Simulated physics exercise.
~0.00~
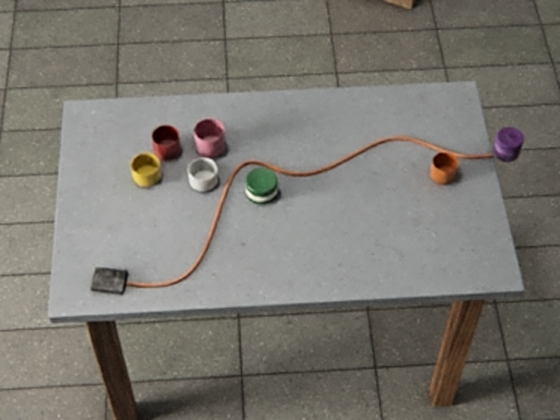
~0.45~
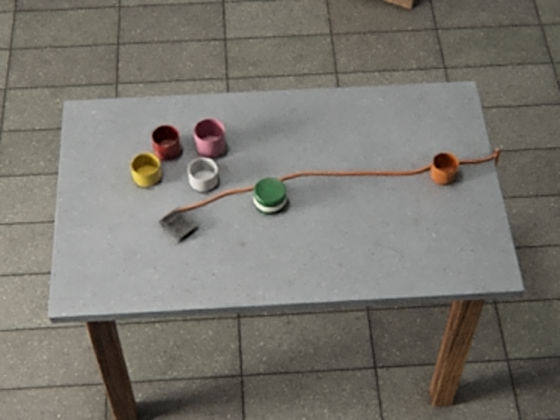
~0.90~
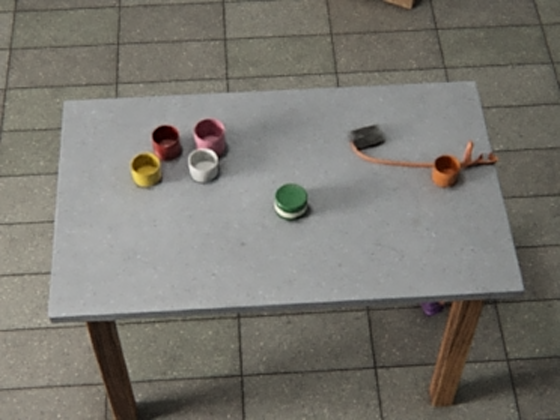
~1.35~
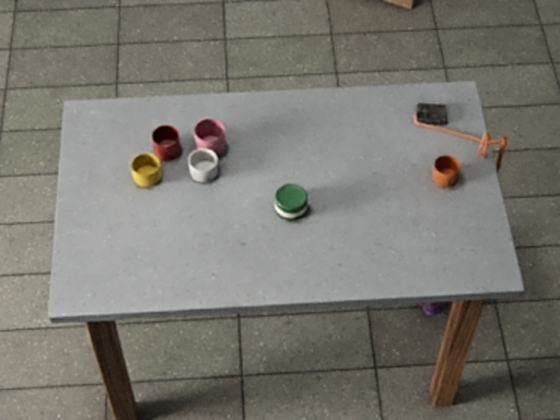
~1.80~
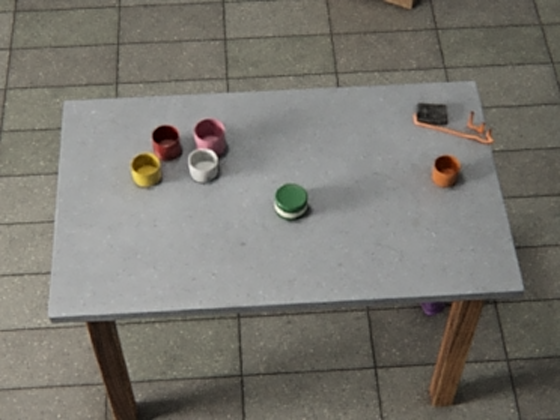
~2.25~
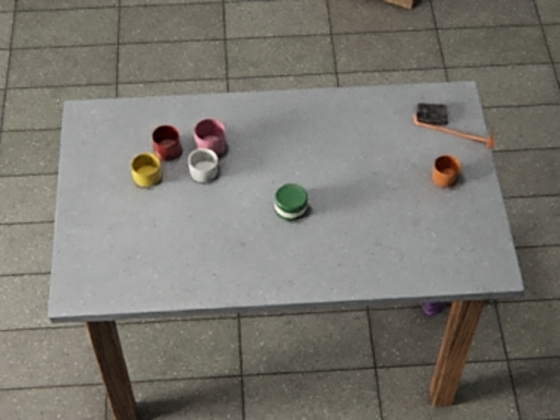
A purple speaker drops off the table, dragging the wired black phone toward the right edge.
